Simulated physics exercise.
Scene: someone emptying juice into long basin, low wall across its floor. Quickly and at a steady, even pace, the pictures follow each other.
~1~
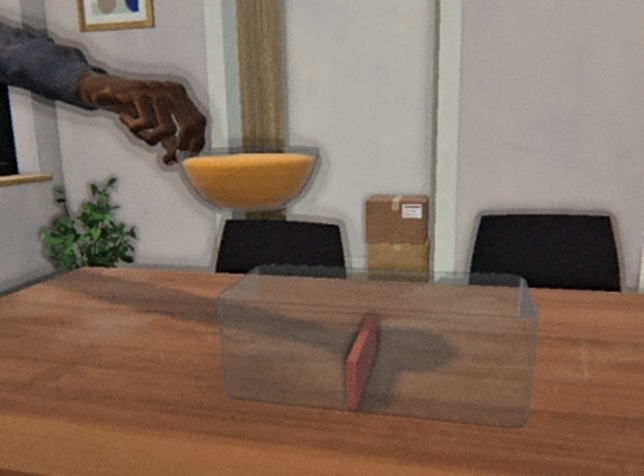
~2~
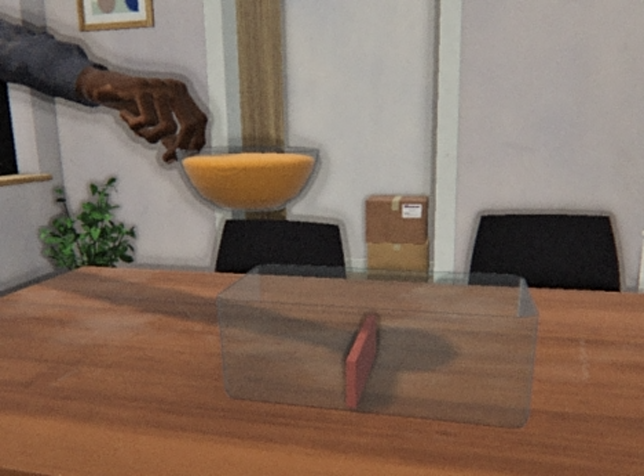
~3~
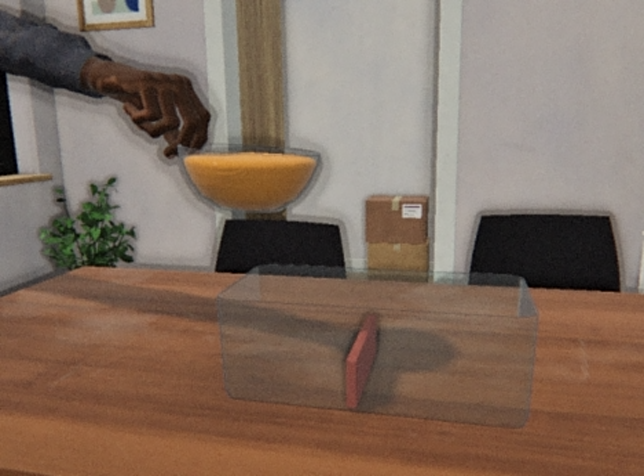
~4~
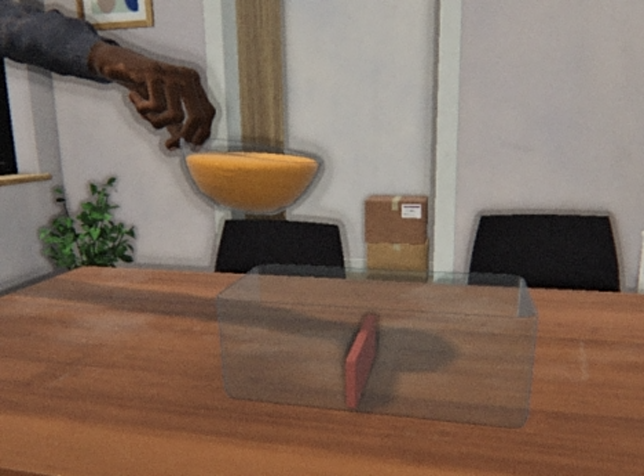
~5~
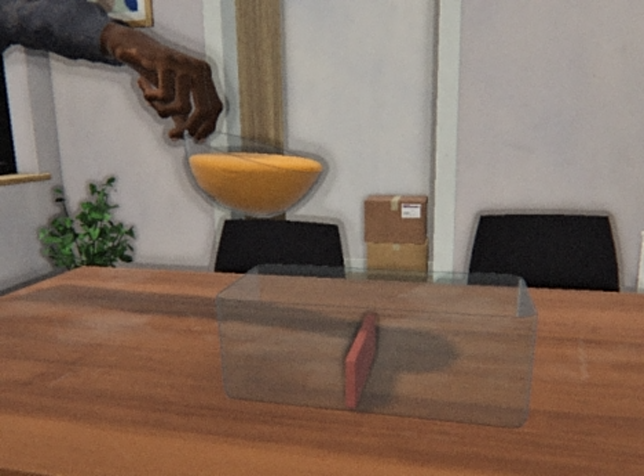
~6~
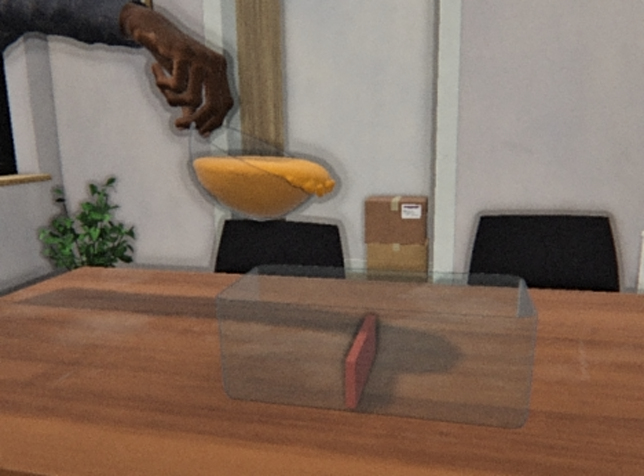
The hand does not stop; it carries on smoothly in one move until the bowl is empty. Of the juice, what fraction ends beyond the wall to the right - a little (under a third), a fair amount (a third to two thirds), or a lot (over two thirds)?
A fair amount, a third to two thirds.
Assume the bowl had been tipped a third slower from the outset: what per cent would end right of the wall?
It comes to some 65 in a hundred.
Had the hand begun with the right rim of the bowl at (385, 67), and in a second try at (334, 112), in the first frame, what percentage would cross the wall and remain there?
Start one gives close to 95 percent, start two close to 80 percent.
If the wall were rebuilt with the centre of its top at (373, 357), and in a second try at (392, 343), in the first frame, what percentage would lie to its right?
Around 50 percent in try one and around 15 percent in try two.
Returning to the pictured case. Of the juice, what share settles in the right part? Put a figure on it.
Close to 55 in a hundred.
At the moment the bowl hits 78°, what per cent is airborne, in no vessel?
About 35 per cent.
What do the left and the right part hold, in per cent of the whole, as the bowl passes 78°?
10 % left, 35 % right.
A moment on, the tilt is 78° and 20 per cent is still to pour, 9 is left of the wall and 37 right of it.
Next, the tilt is 94° and 1 per cent is still to pour, 38 is left of the wall and 57 right of it.
Then the tilt is 94° and 0 per cent is still to pour, 42 is left of the wall and 57 right of it.
Later the tilt is 94° and 0 per cent is still to pour, 42 is left of the wall and 57 right of it.
In the end 42 per cent lies left of the wall, 57 right of it and 1 outside.
